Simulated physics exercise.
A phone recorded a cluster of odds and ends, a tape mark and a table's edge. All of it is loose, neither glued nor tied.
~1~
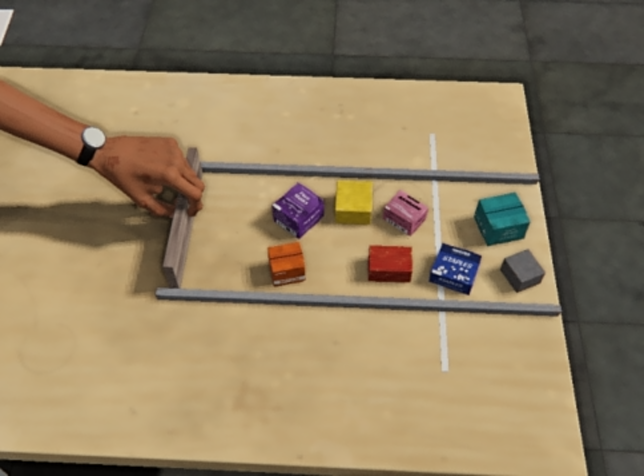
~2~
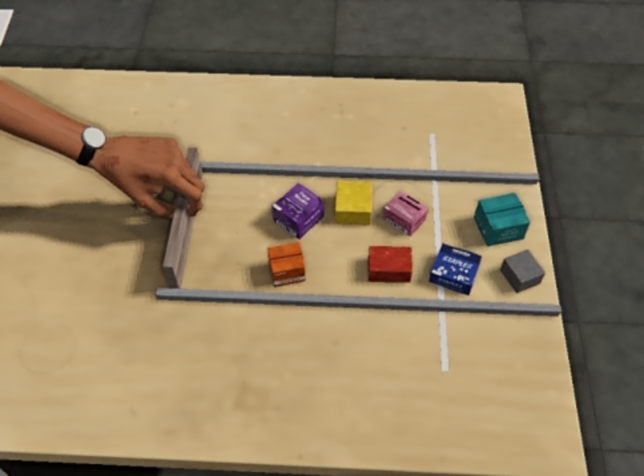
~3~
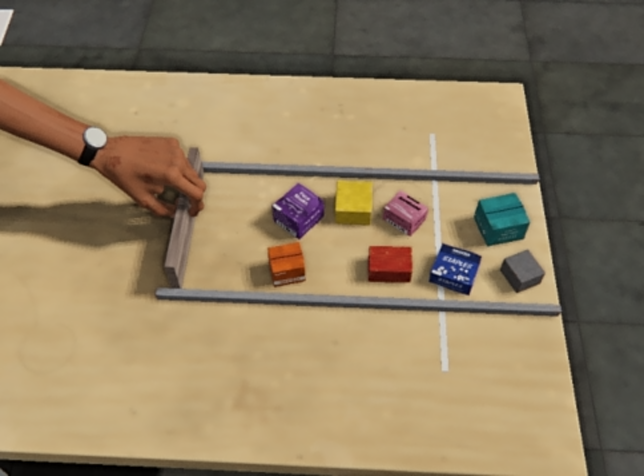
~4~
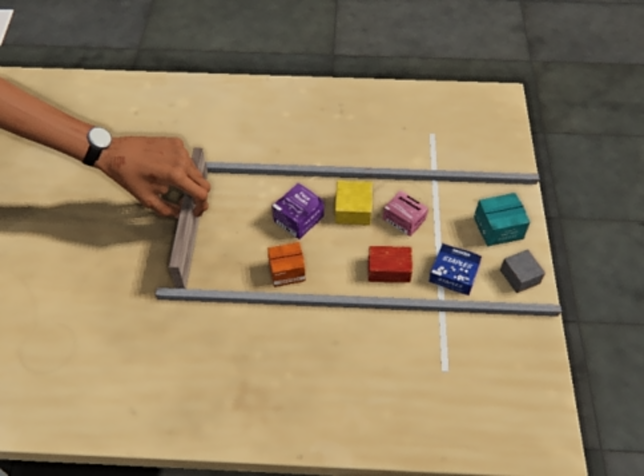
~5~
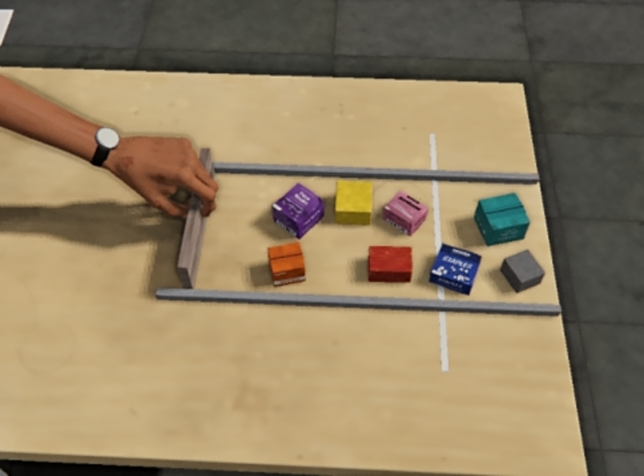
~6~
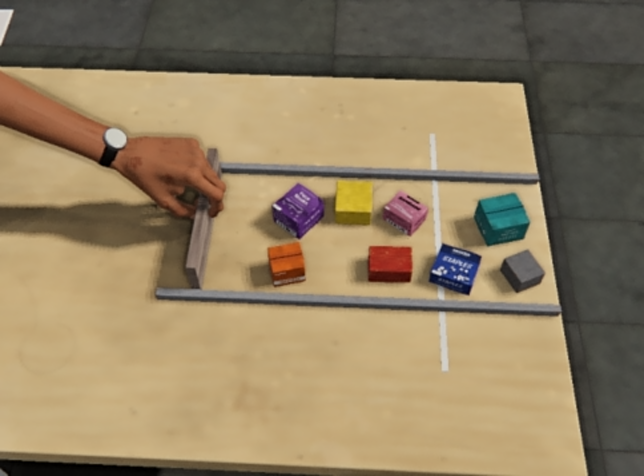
On a wooden tabletop, a hand holds a board still between two rails, then slides it slightly right toward unmoving colourful boxes.
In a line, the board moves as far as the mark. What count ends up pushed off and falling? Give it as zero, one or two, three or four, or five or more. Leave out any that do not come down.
The count that falls is one or two.
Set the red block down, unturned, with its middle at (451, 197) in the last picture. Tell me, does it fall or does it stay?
It stays put.
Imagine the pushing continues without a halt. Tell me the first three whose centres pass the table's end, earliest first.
Earliest first: The grey block, then the blue box, and then the turquoise box.
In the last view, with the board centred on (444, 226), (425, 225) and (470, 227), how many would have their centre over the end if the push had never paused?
Counts by place: 1 / 1 / 3.
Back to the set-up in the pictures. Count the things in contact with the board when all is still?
Contact count: 3.
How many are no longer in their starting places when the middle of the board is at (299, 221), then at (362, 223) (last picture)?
The first number is 4, the next one 6.
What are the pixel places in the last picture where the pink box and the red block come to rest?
Roughly (492, 211); the other one roughly (495, 268).
A little later, none off yet; grey block at rest near (522, 271); turquoise box at rest near (502, 219); blue box at rest near (456, 269).
When it is over, the number that fall off is one or two; down, grey block.
